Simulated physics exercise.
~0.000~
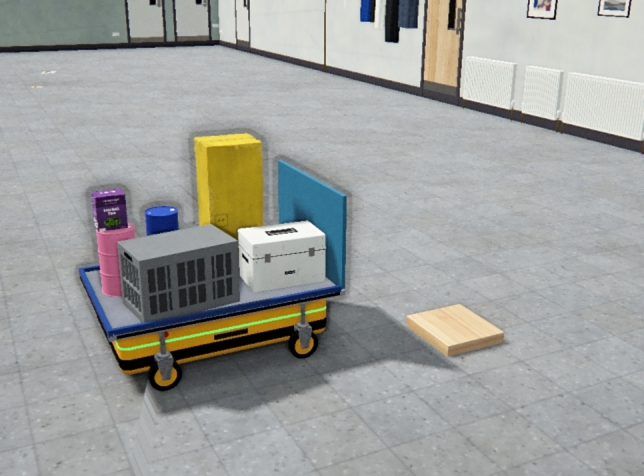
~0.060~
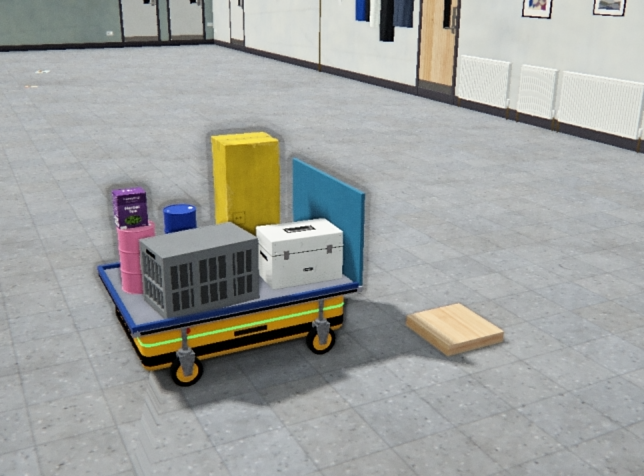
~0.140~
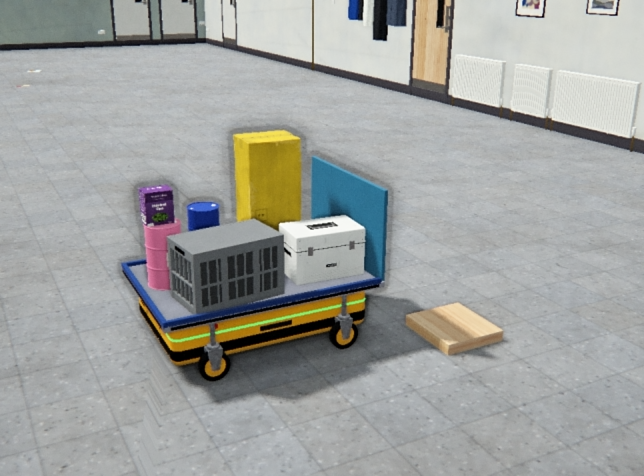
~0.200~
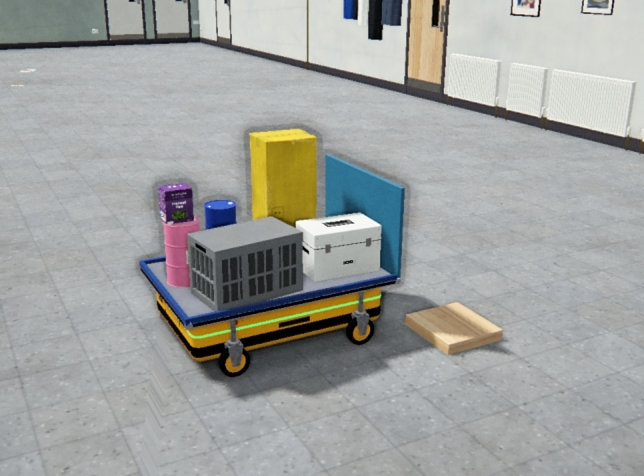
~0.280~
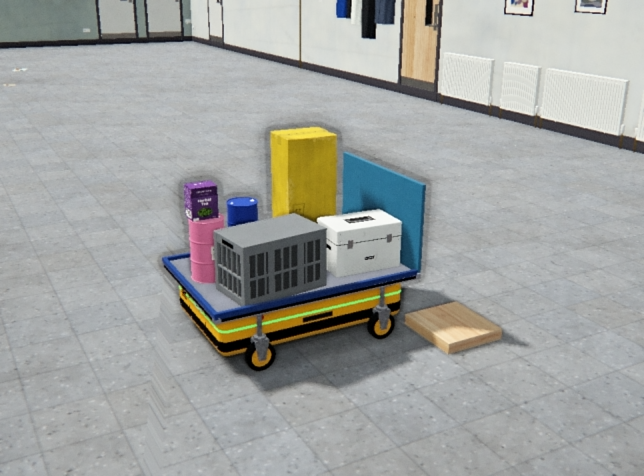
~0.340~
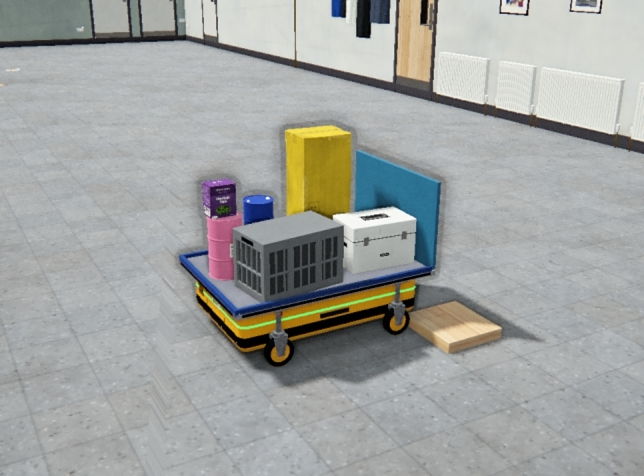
We see a low wheeled cart carrying a grey crate, white toolbox, yellow box, blue and pink canisters and a purple box across a tiled floor. It rolls steadily rightward, drawing close to a flat wooden plank.
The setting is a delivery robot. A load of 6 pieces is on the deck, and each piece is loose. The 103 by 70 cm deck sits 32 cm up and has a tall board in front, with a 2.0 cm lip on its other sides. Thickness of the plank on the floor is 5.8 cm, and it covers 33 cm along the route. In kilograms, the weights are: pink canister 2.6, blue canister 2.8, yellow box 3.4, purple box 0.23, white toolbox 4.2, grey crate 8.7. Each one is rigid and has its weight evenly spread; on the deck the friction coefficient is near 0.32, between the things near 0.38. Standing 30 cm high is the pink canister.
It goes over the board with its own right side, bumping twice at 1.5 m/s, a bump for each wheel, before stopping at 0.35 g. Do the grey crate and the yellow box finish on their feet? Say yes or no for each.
Grey crate - yes; yellow box - yes.
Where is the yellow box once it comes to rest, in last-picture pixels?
Roughly (570, 152).
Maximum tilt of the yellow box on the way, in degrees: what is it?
No more than 18°, at the worst moment.
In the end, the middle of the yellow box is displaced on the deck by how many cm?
It ends up around 18 cm from its start.
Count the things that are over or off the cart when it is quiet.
The count comes out at 3.
By 0.74 s, cart has run 111 cm; yellow box tilted 17° near (400, 167); grey crate 5 cm from its spot near (385, 234); white toolbox 7 cm from its spot.
By 1.14 s, cart has run 171 cm; yellow box tilted 10° near (506, 159); grey crate tilted 7° near (480, 207); purple box tilted 30°.
By 1.74 s, cart has run 217 cm, stopped; purple box now off the cart; yellow box 17 cm from its spot near (569, 152); grey crate 10 cm from its spot near (545, 200).
When it is over (2.5 s), off the cart and tipped over, purple box; lying over on the deck, pink canister and blue canister; not toppled but over 10 cm from the start, yellow box and grey crate; white toolbox within 10 cm of the start. End places, in pixels of the last picture, grey crate near (545, 200), yellow box near (570, 152).
